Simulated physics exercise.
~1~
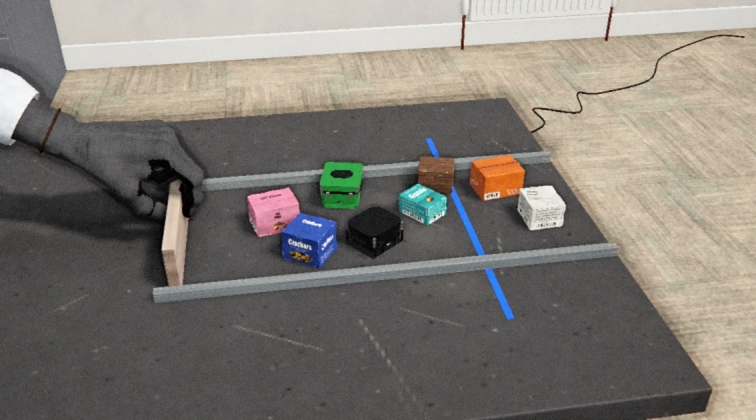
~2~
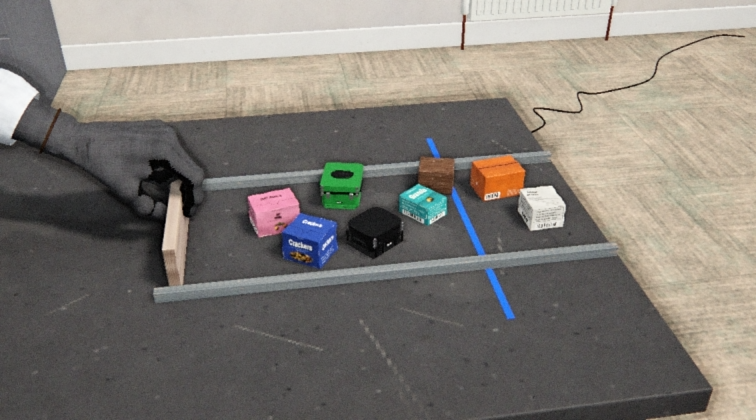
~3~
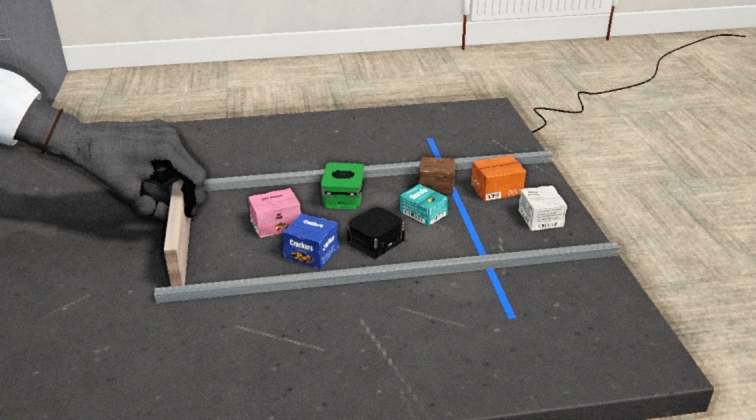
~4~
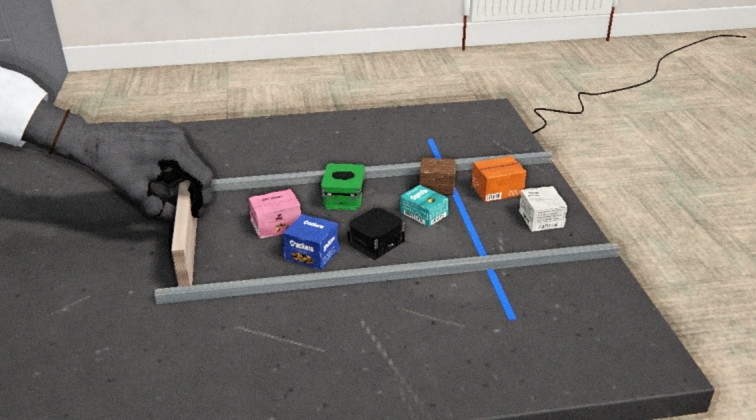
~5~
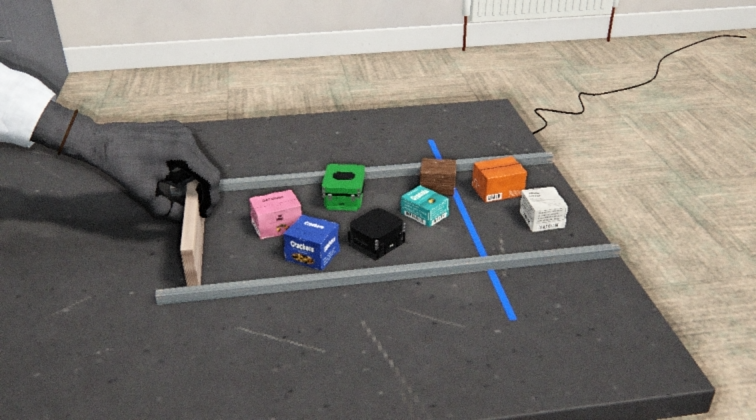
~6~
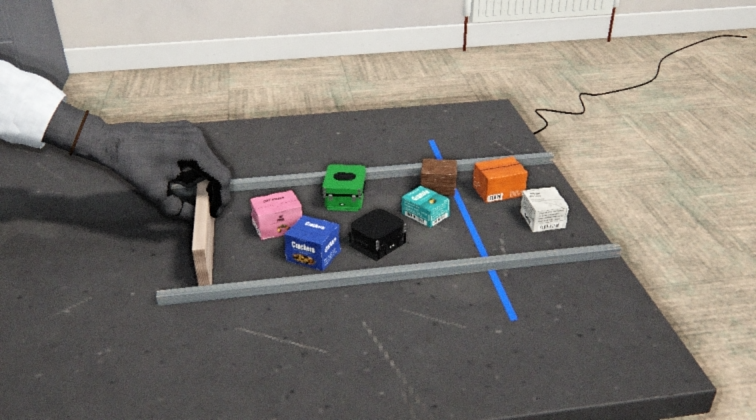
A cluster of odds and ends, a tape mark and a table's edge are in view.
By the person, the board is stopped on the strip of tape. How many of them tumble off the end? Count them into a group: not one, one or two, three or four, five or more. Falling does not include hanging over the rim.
Lost: Not one.
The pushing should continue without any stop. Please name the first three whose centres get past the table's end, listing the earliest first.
Order, earliest first: The orange box; the white box; the turquoise box.
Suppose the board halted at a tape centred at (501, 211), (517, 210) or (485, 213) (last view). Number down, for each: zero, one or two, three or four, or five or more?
So, one after another, I'd give 1 or 2; one to two; none at all.
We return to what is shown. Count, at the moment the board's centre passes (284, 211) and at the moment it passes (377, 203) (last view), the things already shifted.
Moved so far: 2, later 5.
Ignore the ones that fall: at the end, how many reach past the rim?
It totals 0.
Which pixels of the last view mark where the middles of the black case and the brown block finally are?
Near (519, 214) and (504, 170).
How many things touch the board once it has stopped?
It's 3.
Soon after, none off yet; white box at rest near (544, 209); orange box at rest near (500, 180); brown block at rest near (439, 177).
Then, none off yet; white box at rest near (544, 209); orange box moving near (509, 178); brown block moved about its own width near (464, 174).
At rest, the number that fall off is zero.
